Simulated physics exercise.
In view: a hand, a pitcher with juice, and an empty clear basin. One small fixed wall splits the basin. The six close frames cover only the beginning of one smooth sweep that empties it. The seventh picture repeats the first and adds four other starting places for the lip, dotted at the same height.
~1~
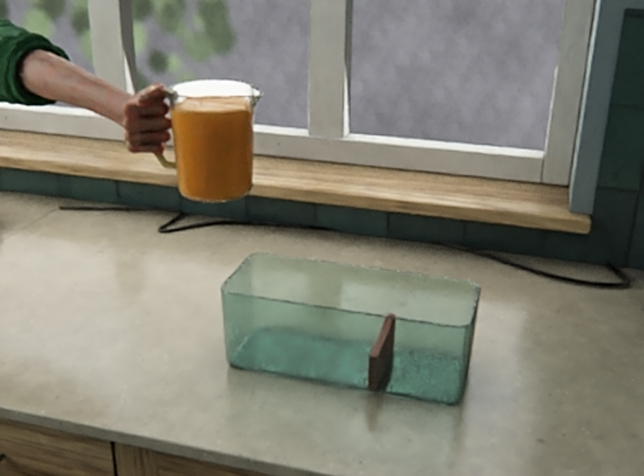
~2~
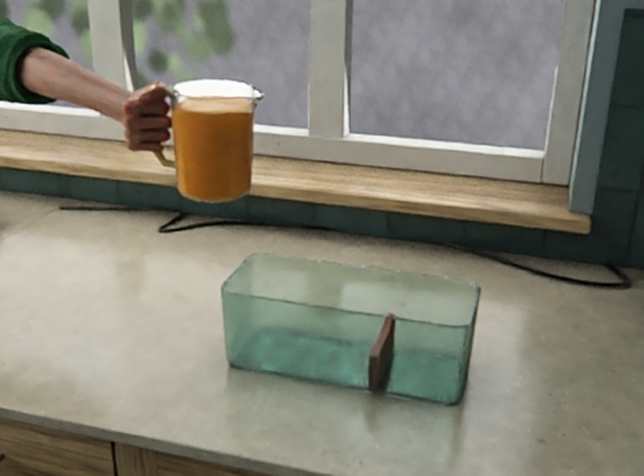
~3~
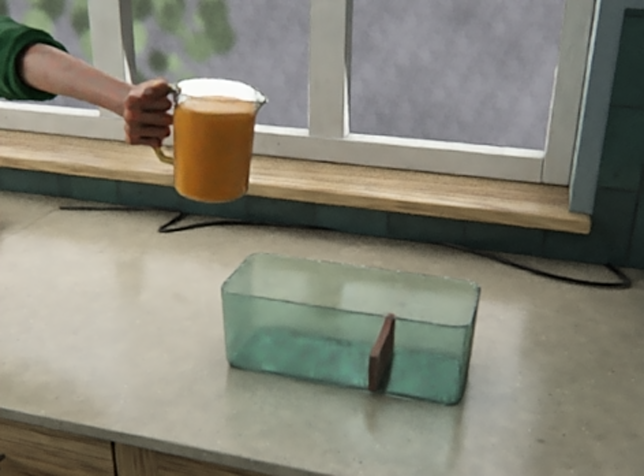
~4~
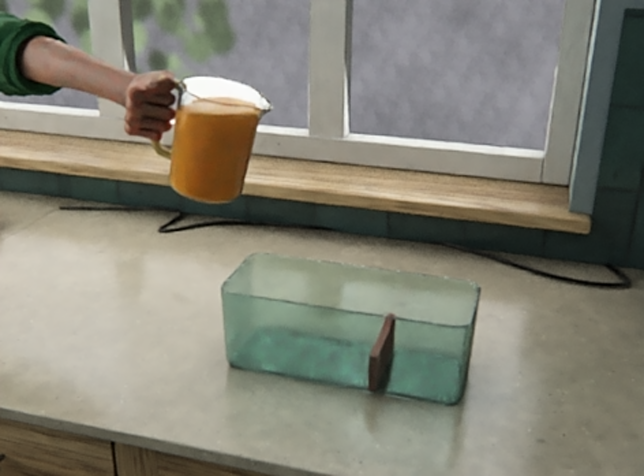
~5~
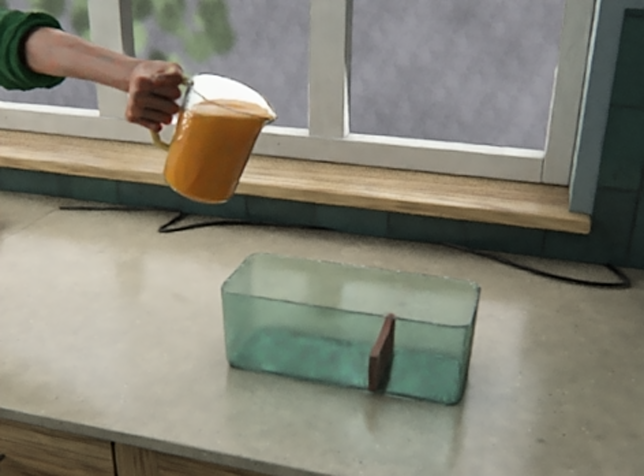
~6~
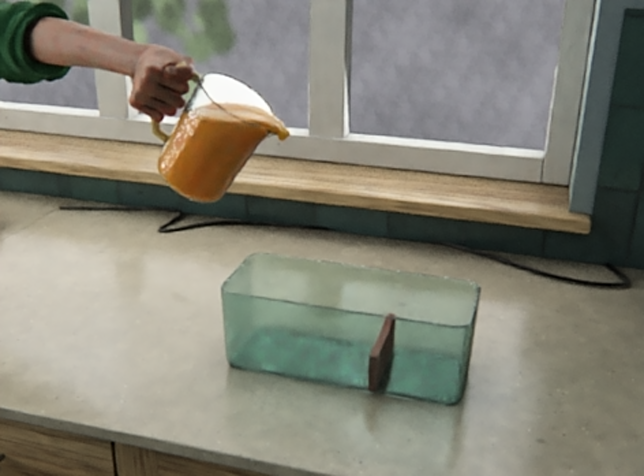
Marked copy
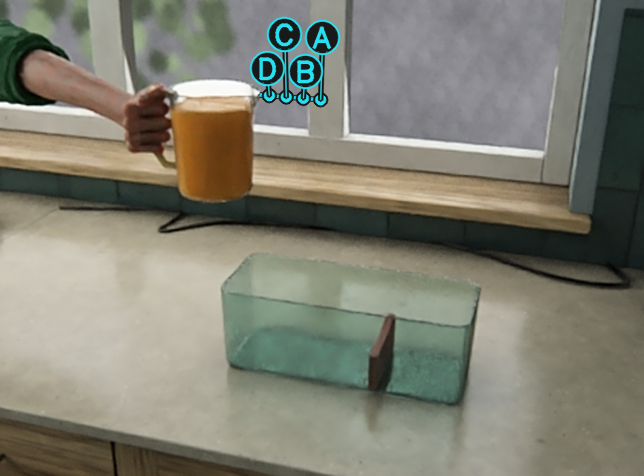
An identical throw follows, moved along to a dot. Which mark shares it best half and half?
Best: A.
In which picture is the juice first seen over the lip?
In picture 6.
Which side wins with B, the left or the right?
More ends on the left.
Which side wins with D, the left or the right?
The left side.
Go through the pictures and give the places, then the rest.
Upright, lip at (260, 95); basin from (228, 362) to (462, 403); top of the wall at (383, 334); nothing has left yet.
Upright, lip at (262, 96); nothing has left yet.
Tipped about 6°, lip at (265, 100); nothing has left yet.
Tipped about 13°, lip at (270, 108); nothing has left yet.
Tipped about 22°, lip at (275, 119); nothing has left yet.
Tipped about 33°, lip at (279, 132); juice is over the lip, down to (283, 136).
On the marked copy, A at (320, 99); B at (303, 98); C at (286, 97); D at (269, 95).
With A, about 47 % ends left of the wall and 52 % right of it.
With B, about 78 % ends left of the wall and 15 % right of it; 7 % is lost outside.
With C, about 91 % ends left of the wall and 3 % right of it; 6 % is lost outside.
With D, about 92 % ends left of the wall and 6 % right of it.
